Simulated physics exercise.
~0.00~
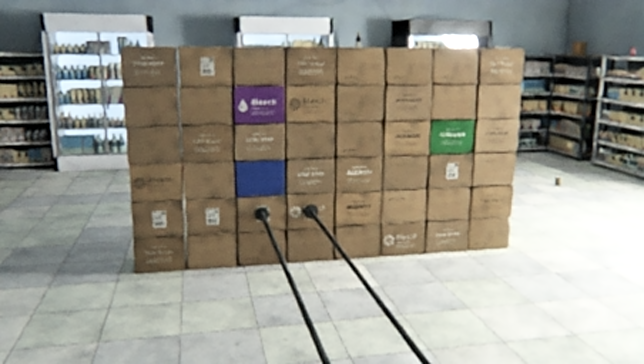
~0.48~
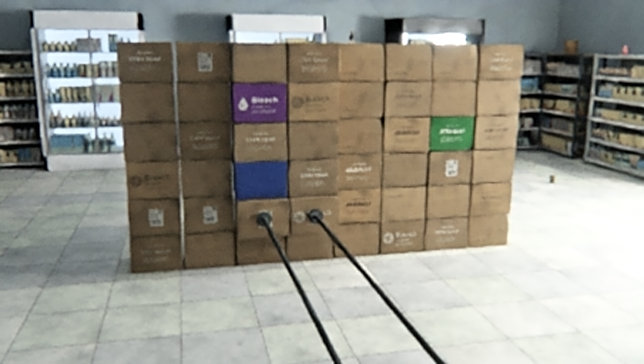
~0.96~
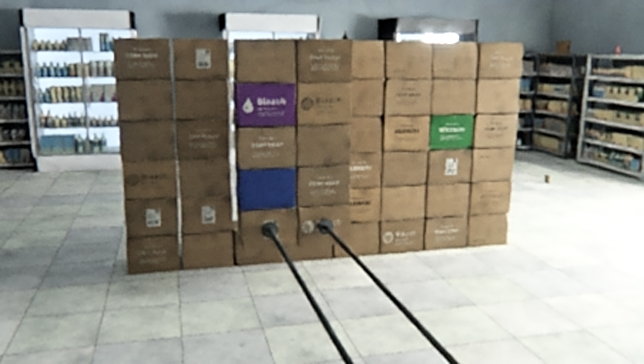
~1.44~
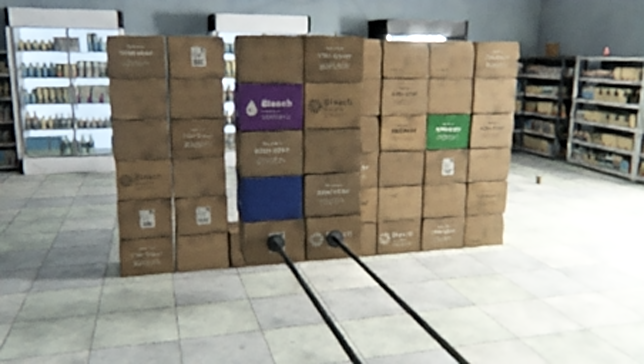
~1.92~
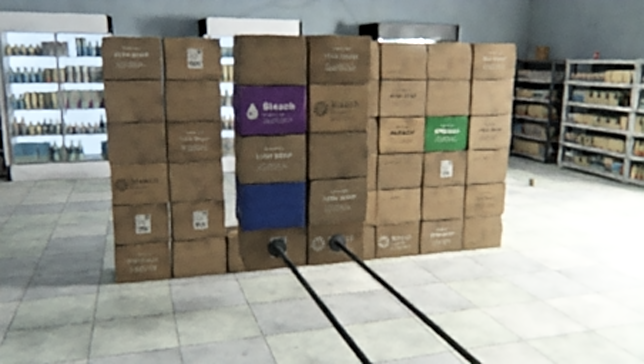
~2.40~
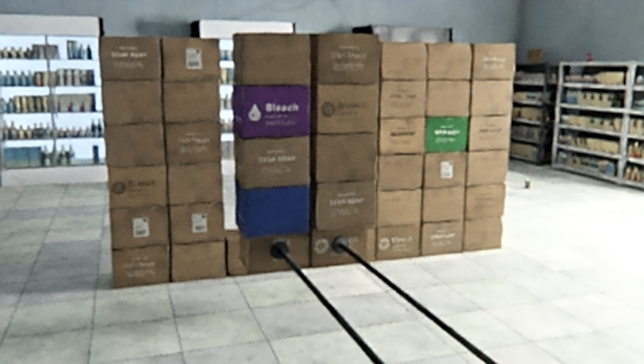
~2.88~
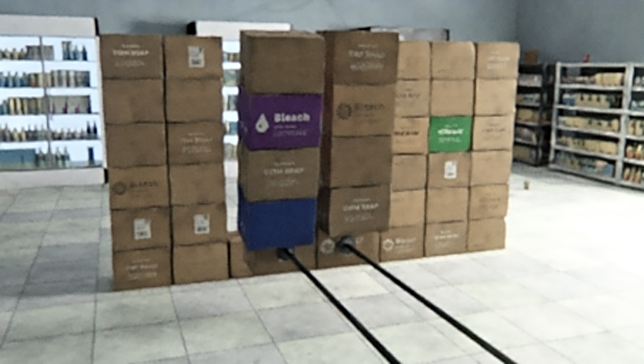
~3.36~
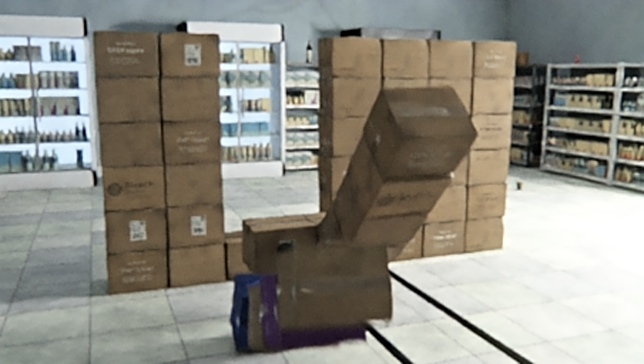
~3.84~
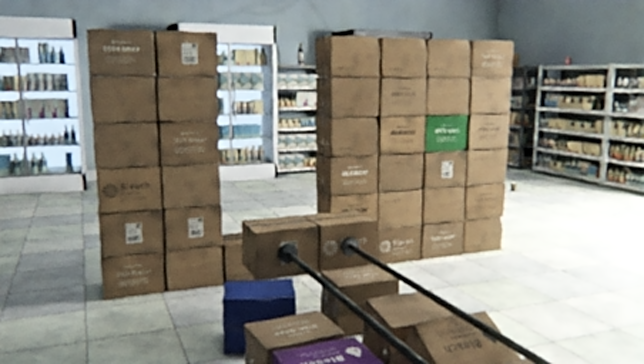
Wall of cardboard boxes losing two from its bottom row to dark rods, the columns above toppling forward onto the tiled floor.
